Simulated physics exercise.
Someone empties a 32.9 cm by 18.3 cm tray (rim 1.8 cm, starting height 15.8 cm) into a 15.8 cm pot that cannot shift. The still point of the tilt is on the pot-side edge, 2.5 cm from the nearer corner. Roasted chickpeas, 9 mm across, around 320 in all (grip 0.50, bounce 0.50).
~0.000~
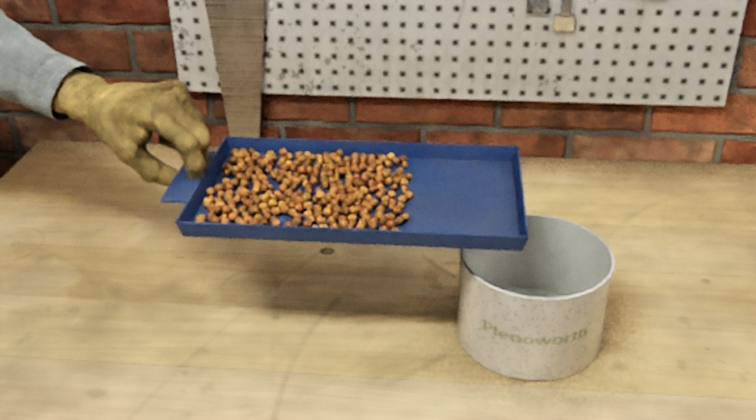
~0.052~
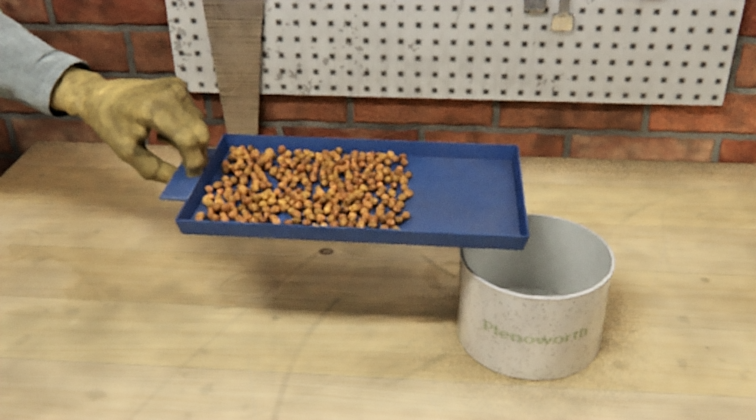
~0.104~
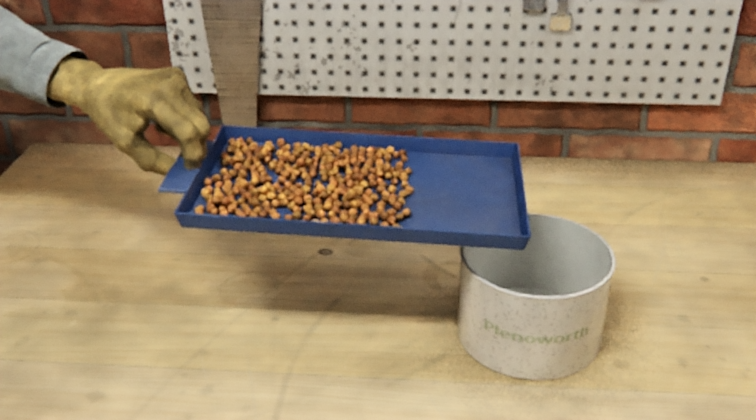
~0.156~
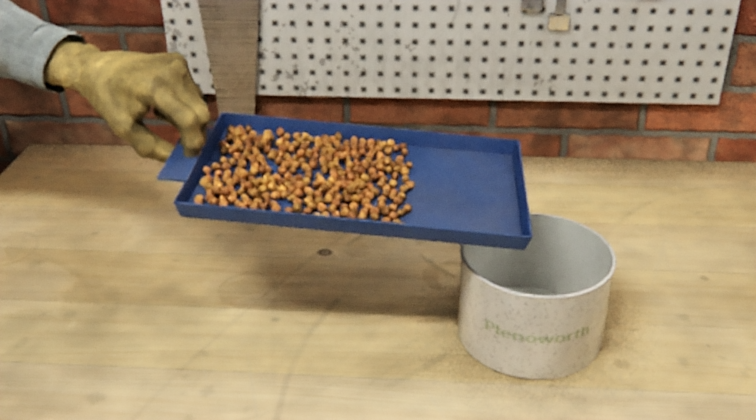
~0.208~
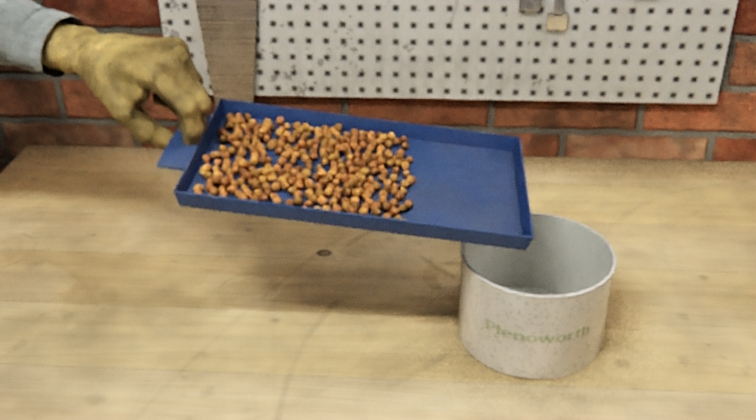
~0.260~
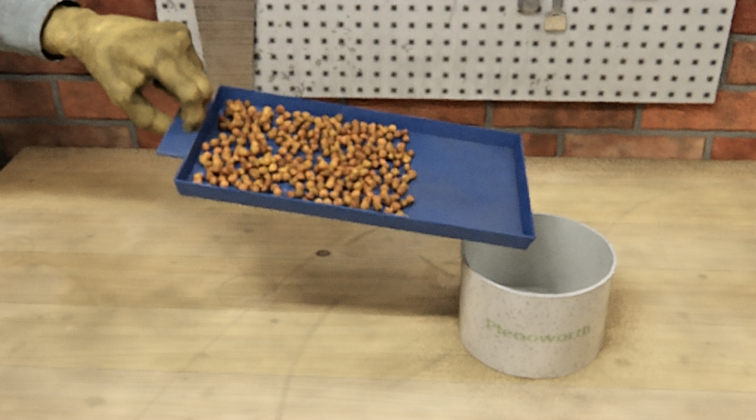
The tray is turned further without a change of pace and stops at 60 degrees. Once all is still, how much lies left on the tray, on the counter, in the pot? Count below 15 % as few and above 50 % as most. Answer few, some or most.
Tray most, counter few, pot few.
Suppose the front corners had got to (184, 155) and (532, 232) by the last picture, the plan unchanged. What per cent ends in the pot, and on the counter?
Pot 25, counter 10.
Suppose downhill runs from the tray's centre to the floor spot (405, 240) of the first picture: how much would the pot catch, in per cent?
About 0 per cent.
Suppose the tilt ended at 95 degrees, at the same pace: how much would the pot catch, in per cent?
Then about 45 per cent.
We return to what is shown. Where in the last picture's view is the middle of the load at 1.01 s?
At about (487, 168).
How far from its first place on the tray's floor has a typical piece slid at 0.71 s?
Roughly 7 cm.
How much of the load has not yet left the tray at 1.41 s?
Roughly 90 per cent.
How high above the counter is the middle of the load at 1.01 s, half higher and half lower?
Some 22 cm.
After 0.71 s, tilt 34 degrees; the tray holds 100 %, the pot 0 %.
Then, at 1.01 s, tilt 50 degrees; the tray holds 100 %, the pot 0 %.
After 1.41 s, tilt 60 degrees; the tray holds 90 %, the pot 5 %.
At rest (2.2 s), tray 90 %, counter 5 %, pot 5 %.
